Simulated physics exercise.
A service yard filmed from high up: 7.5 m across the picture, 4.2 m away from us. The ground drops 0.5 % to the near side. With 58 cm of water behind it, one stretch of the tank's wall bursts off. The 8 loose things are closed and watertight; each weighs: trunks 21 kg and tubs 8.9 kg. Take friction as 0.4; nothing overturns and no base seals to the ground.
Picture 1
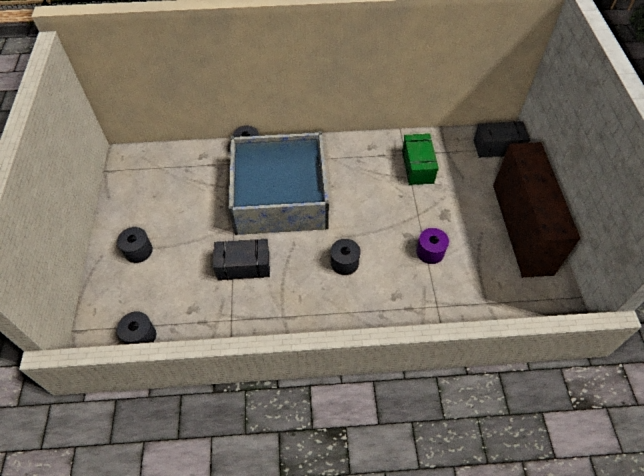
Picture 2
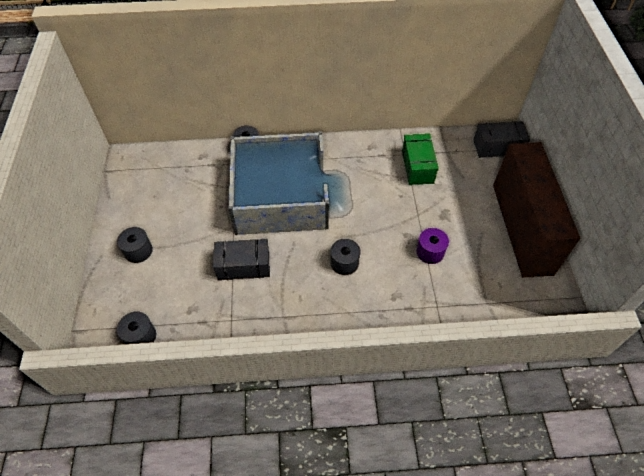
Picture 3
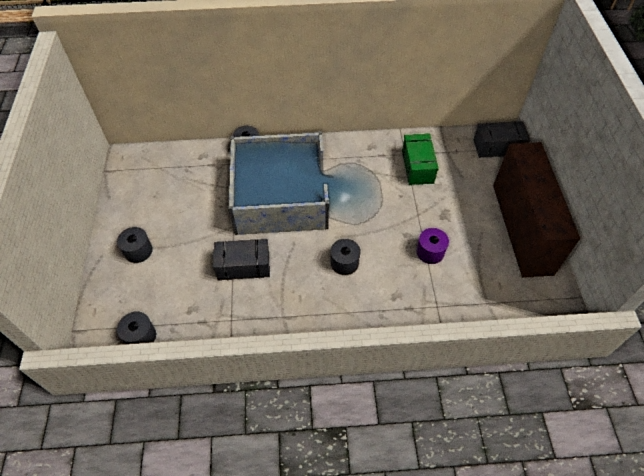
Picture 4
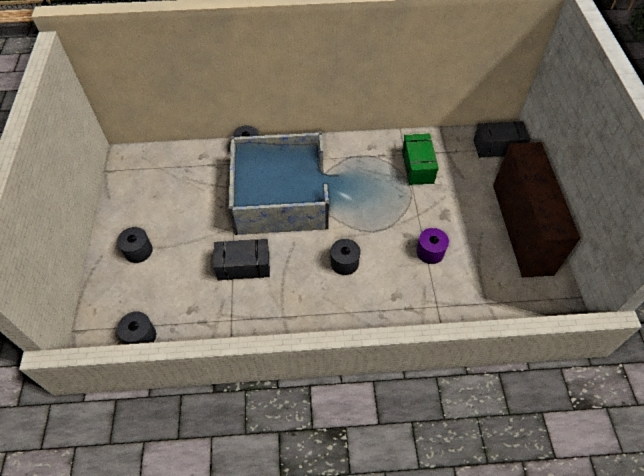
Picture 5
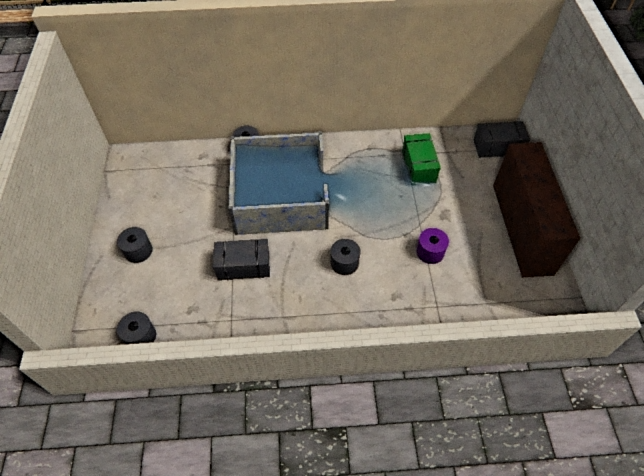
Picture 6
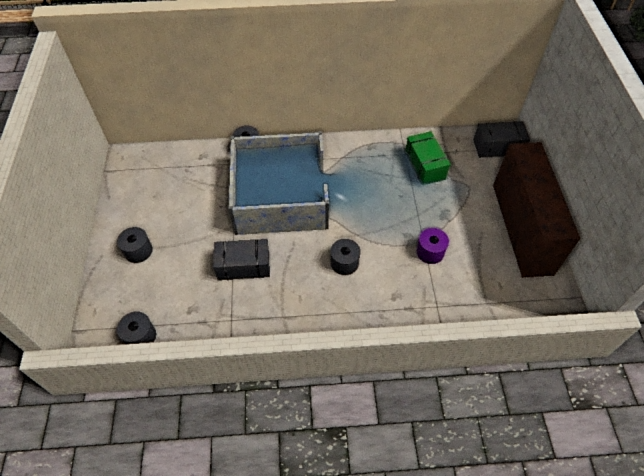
In this clip, water pours through a gap in the right side of a tank in a walled yard and spreads rightward across the floor, reaching the green trunk, which shifts slightly right, while the purple tub stays still.
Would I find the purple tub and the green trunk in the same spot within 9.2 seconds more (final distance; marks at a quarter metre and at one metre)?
Purple tub gets carried off; green trunk ends far away.
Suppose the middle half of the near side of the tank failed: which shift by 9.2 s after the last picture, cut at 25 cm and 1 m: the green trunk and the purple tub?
In that case the green trunk stays put, the purple tub barely shifts.
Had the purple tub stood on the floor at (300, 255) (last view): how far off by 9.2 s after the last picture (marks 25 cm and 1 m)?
It stays put.
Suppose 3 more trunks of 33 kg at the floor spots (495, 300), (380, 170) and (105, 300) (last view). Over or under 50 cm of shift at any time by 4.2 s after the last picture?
In turn: Under, more, short of it.
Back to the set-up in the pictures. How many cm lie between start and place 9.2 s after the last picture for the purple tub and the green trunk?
Roughly 300 and 200 cm.
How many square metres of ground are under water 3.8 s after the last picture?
Some 16 m2.
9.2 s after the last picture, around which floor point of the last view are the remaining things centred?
At about (286, 246).
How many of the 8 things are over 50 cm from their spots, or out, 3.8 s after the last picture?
By then 2.
Then, 1.2 s after the last picture the purple tub is near (480, 274), 0.8 m from its start, aground; the green trunk is near (476, 136), 1.0 m from its start, afloat; 2 afloat.
Then, 3.8 s after the last picture the purple tub is near (476, 312), 1.3 m from its start, afloat; the green trunk is near (462, 165), 0.7 m from its start, afloat; 3 afloat.
Then, 6.2 s after the last picture the purple tub is near (305, 287), 2.1 m from its start, aground; the green trunk is near (478, 224), 1.7 m from its start, afloat; 2 afloat.
Then, 9.2 s after the last picture the purple tub is near (254, 284), 2.8 m from its start, aground; the green trunk is near (468, 257), 2.1 m from its start, afloat; 1 afloat.
